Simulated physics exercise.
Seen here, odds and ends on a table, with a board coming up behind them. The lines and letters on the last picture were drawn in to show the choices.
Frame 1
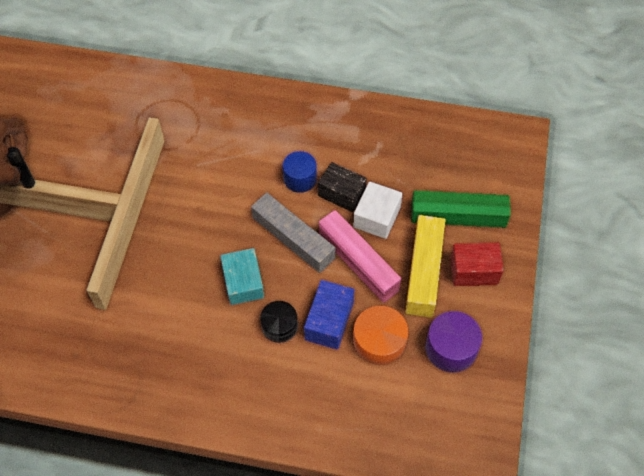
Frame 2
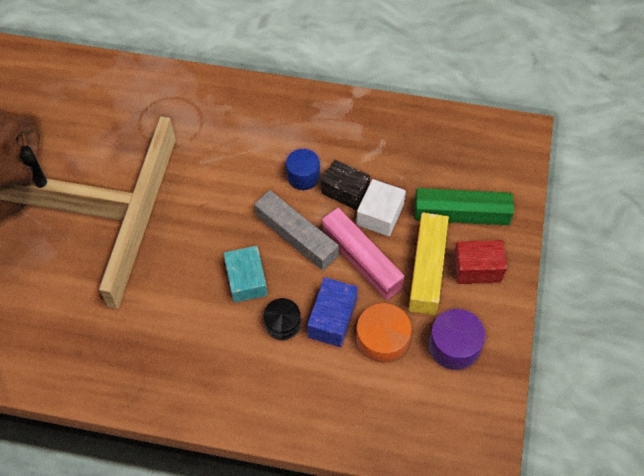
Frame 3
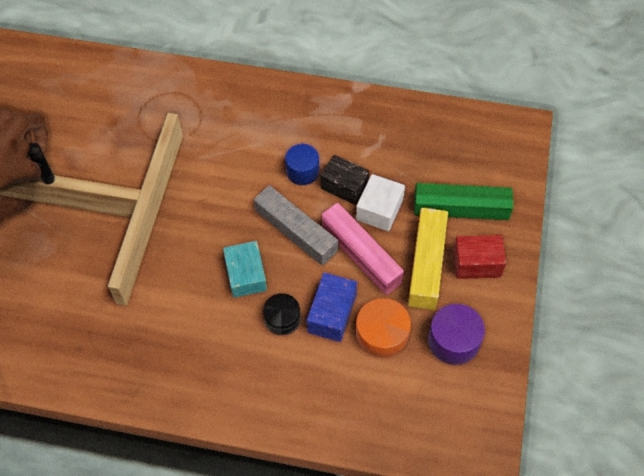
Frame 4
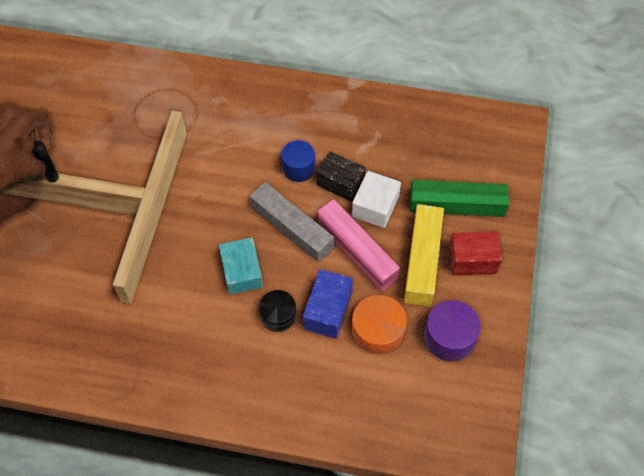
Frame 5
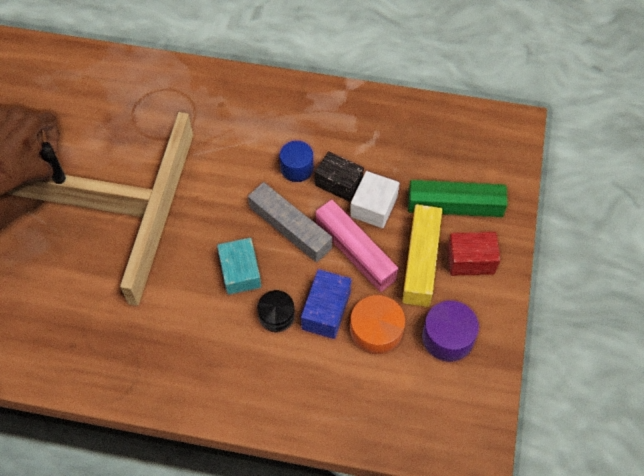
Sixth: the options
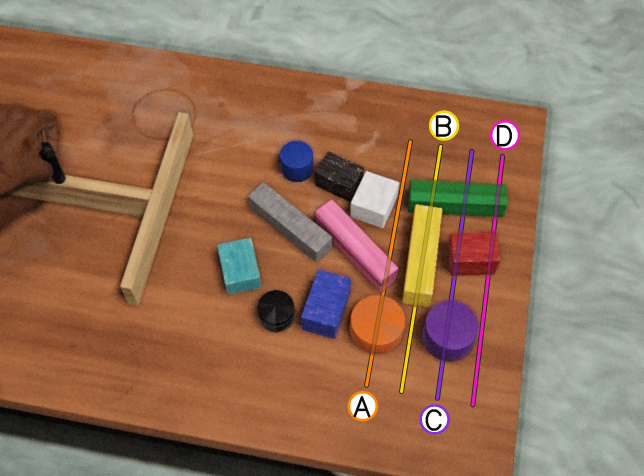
A hand slides a wooden T-shaped board slightly right toward still, colourful blocks and discs.
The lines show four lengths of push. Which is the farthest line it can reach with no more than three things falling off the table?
B.
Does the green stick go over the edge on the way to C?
By then, yes.
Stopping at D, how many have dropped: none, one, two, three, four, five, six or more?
Six or more.
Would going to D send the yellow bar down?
Yes.
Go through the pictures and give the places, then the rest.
The first picture shows grey bar (293, 232); black tin (279, 322); purple tin (454, 342).
The second picture shows board (136, 199); orange tin (384, 333).
The third picture shows board (145, 196); black block (345, 179).
The fourth picture shows board (149, 194); red block (475, 253).
The fifth picture shows board (156, 195); pink stick (356, 245); yellow bar (423, 255); turquoise block (239, 267).
On the copy, A at (390, 255); B at (423, 260); C at (456, 266); D at (489, 271).
On B. First, board (250, 211); black tin (281, 315); turquoise block (262, 275).
Then, board (345, 227); purple tin (487, 335); green stick (488, 195).
Finally, board (421, 240); purple tin over the edge; red block over the edge; three fallen.
By contrast, A is within the limit but short; C drops four; D drops six.
